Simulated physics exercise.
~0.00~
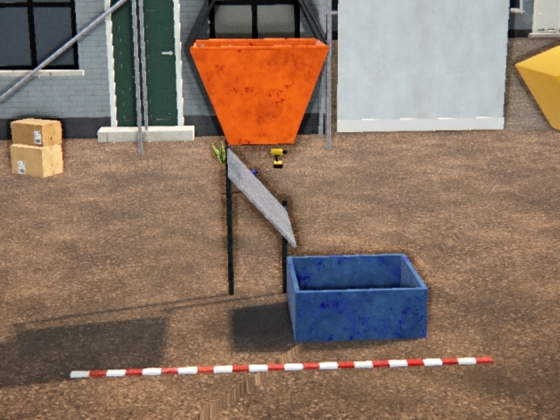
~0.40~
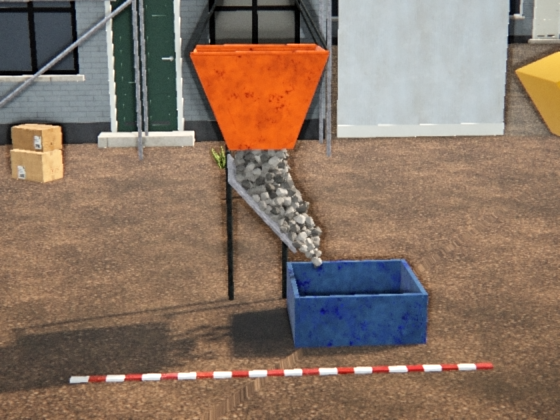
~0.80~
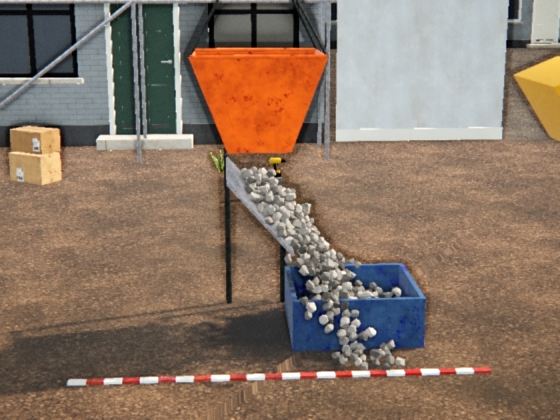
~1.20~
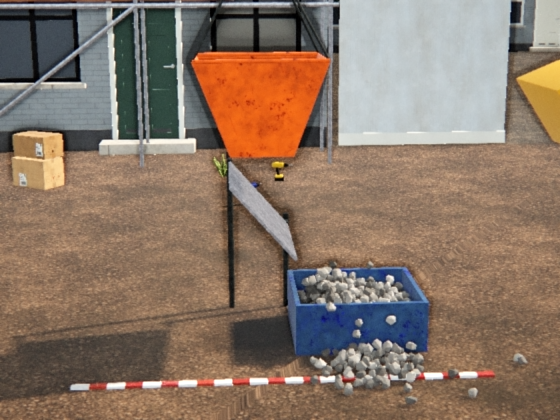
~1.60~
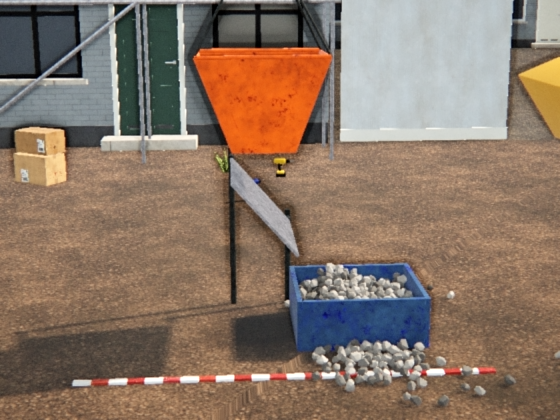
The footage shows grey stones pouring from an orange hopper onto a sloping steel slide and tumbling down to the right into a blue bin. Most settle inside it, while the rest spill over and come to rest on the ground in front and to the right, around a striped staff.
